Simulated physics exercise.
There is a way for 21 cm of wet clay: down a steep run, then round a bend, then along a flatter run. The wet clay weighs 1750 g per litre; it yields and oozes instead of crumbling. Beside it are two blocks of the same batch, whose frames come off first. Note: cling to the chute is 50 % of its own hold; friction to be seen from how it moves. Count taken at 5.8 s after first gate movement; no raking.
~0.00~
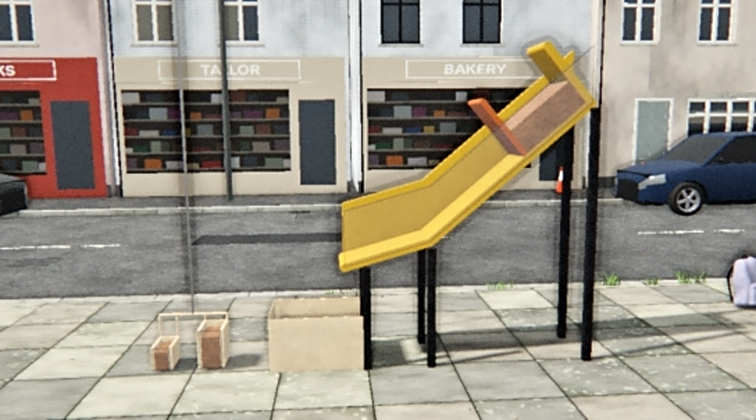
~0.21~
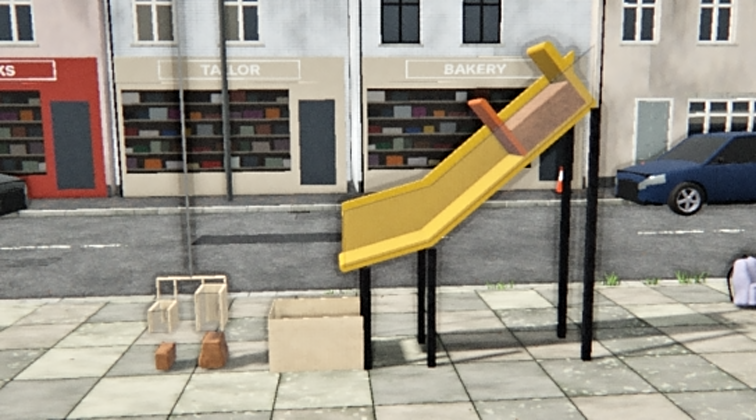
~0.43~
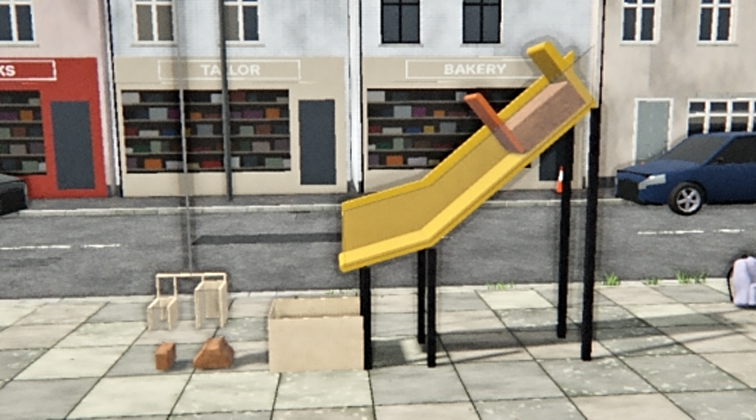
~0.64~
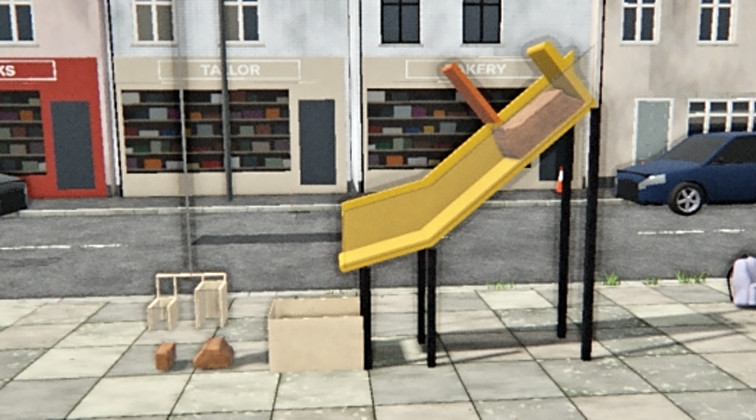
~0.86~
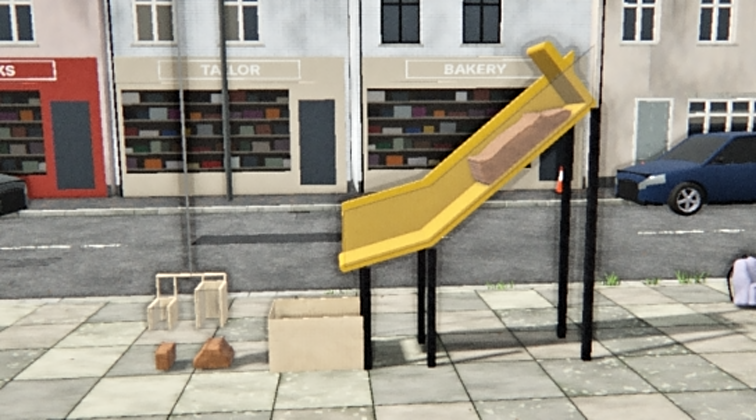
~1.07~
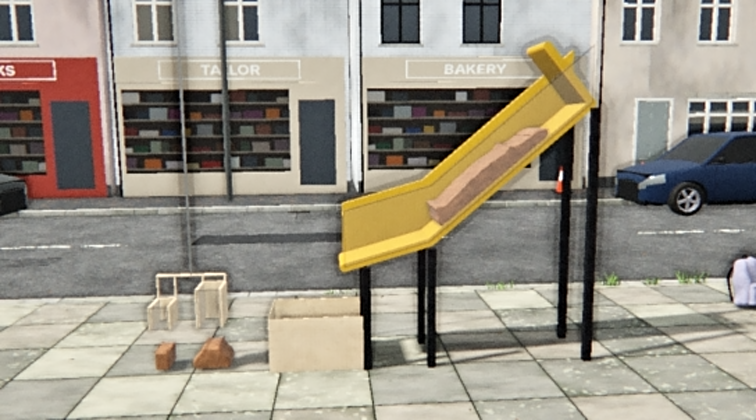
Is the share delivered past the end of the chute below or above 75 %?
Delivered past the end of the chute: Short of 75 percent.
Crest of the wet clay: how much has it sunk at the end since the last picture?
Measured change: About 70.0 cm.
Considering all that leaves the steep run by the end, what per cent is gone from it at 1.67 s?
Fraction so far: Roughly 90 %.
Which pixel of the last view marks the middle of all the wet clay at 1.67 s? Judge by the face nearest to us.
Close to (367, 253) in the last picture.
After 1.67 s, 7 % is on the steep run, 92 % on the flatter one and 0 % past the end.
After 2.37 s, none is on the steep run, 38 % on the flatter one and 62 % past the end.
After 3.08 s, none is on the steep run, 35 % on the flatter one and 65 % past the end.
After 3.79 s, none is on the steep run, 35 % on the flatter one and 65 % past the end.
After 6.22 s, at the end, none is on the steep run, 35 % on the flatter one and 65 % past the end.
